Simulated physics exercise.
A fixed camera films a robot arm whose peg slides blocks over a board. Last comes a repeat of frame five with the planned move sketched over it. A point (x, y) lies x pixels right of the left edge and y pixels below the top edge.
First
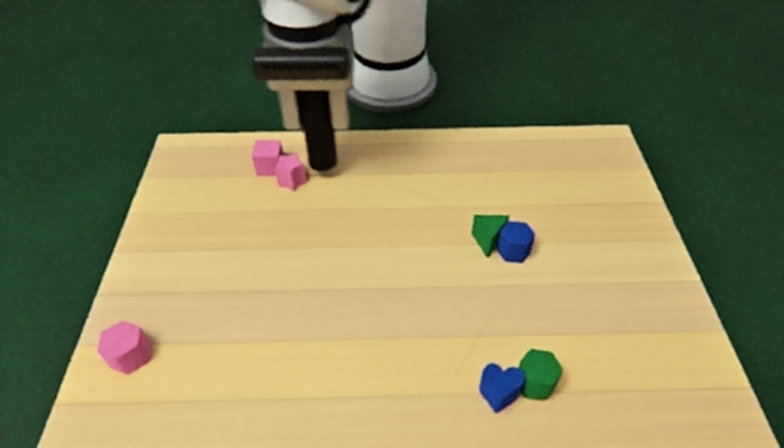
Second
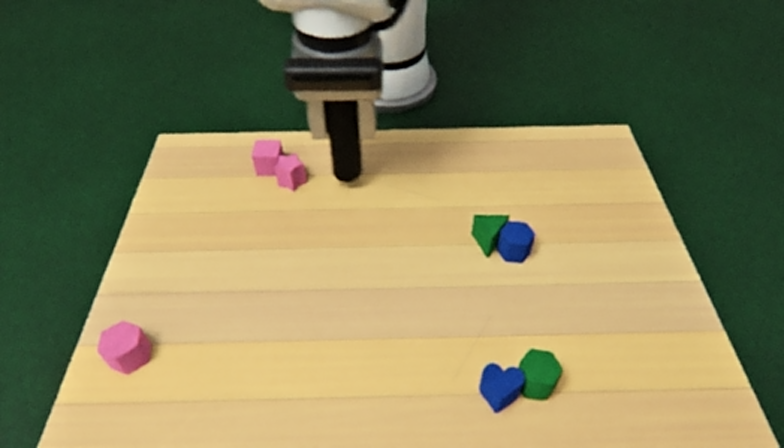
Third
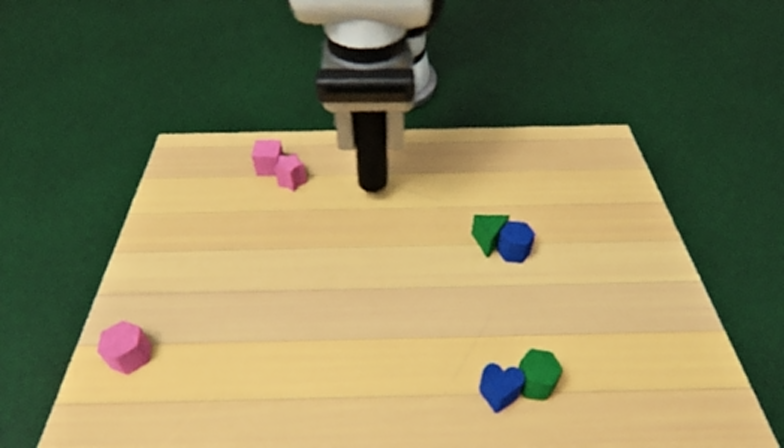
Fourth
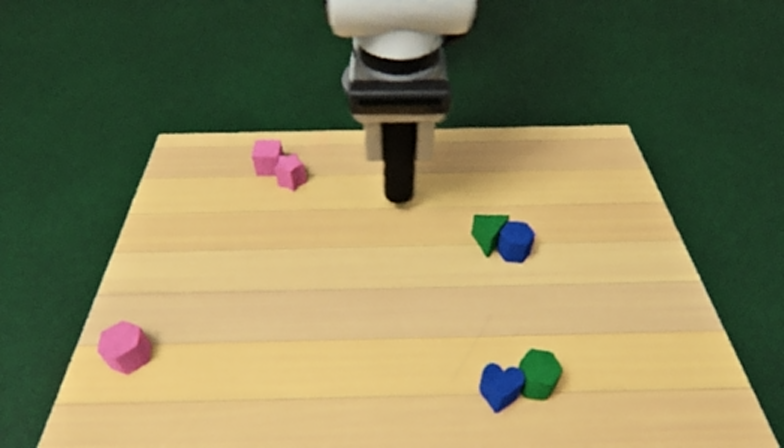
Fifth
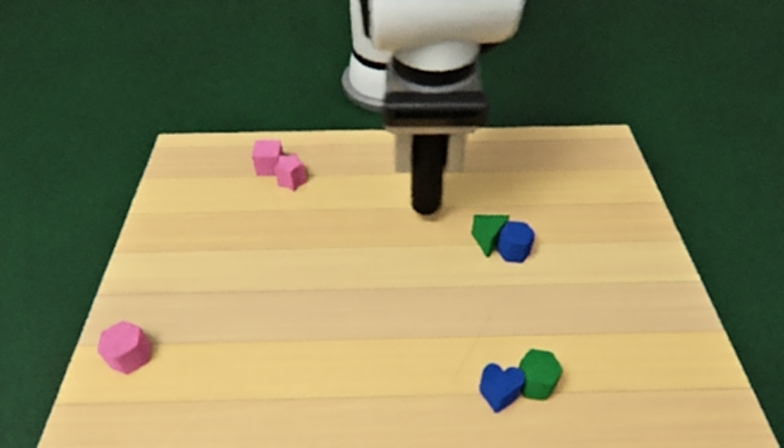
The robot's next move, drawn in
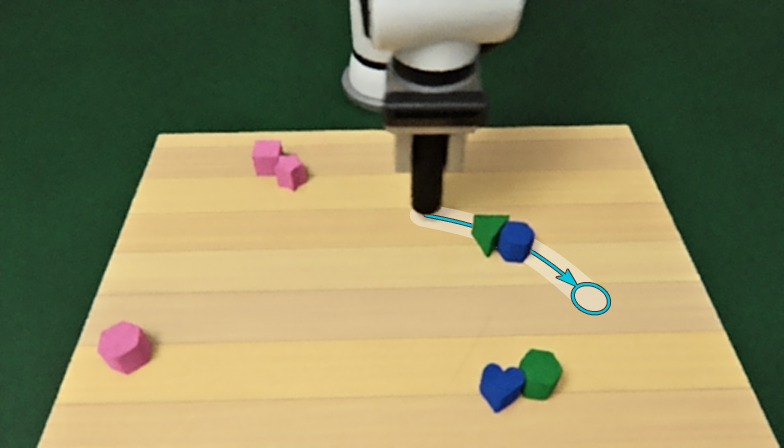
In the video, a robotic arm with a black peg moves steadily right and slightly downward over a wooden board, from beside two pink blocks to near a green triangle and a blue block, while all the blocks stay still.
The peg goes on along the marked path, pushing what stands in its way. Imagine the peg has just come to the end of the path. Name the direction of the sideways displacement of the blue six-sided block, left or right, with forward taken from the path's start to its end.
It slides rightward.
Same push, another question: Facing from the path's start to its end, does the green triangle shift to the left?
That would be a no.
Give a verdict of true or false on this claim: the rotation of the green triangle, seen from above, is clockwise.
That claim is true.
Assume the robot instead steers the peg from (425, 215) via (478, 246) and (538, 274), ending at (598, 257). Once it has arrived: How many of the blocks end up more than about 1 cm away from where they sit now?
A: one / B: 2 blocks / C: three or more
B: 2 blocks.
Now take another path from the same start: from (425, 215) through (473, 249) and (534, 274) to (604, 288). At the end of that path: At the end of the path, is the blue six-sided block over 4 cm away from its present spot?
I believe so.
Path on the board, from (425, 215) via (484, 230) and (540, 257), ending at (591, 298).
The first path, step by step. One third of the way, peg (486, 218); green triangle (498, 230), turned 15° anticlockwise; blue six-sided block (525, 235), turned 10° anticlockwise.
Two thirds of the way, peg (544, 247); green triangle (510, 246), turned 30° clockwise; blue six-sided block (563, 264), turned 20° clockwise.
At the end, peg (595, 288); green triangle (510, 246), turned 30° clockwise; blue six-sided block (586, 304), turned 95° clockwise.
